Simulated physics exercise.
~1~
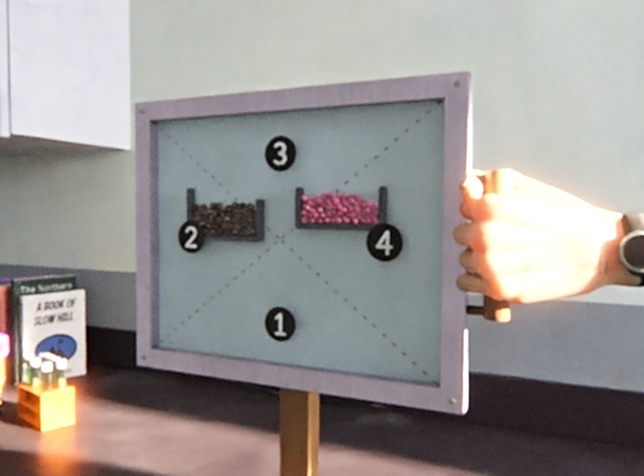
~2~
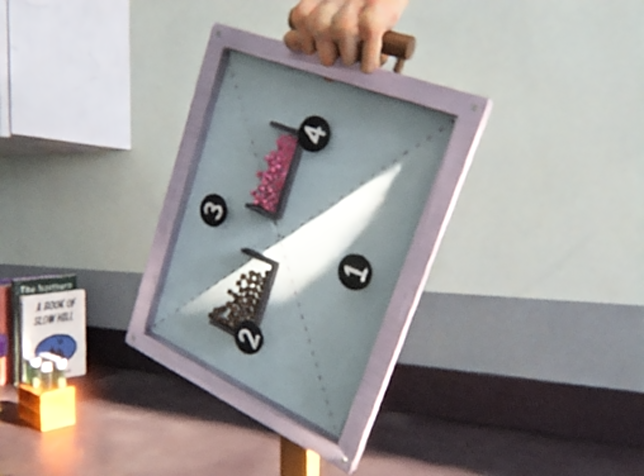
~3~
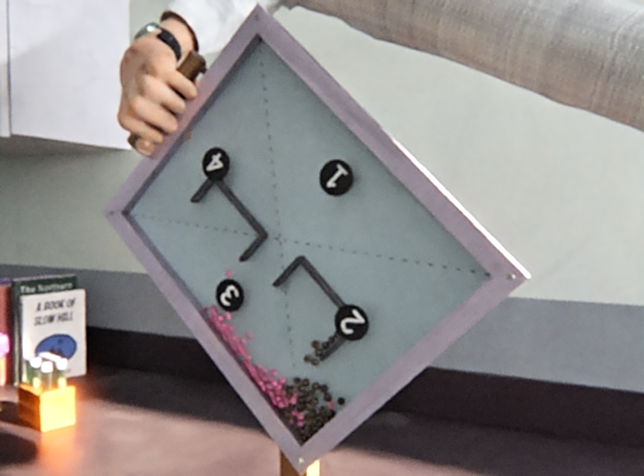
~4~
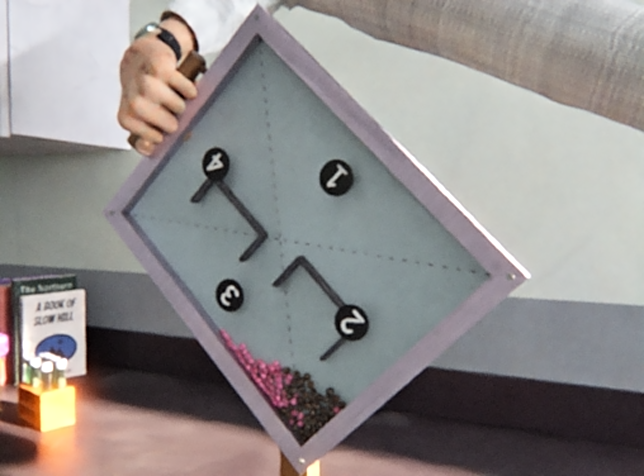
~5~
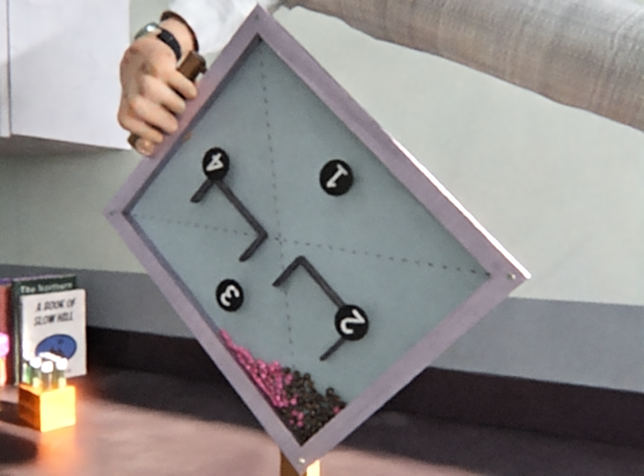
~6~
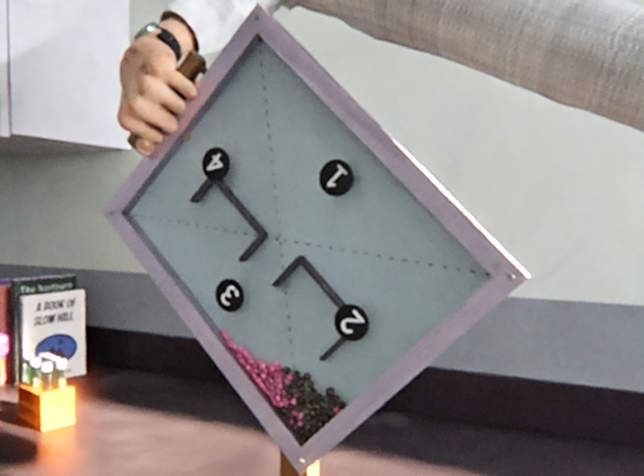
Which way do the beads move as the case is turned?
The beads move down, spilling off the small shelves and gathering in the lowest corner of the case.
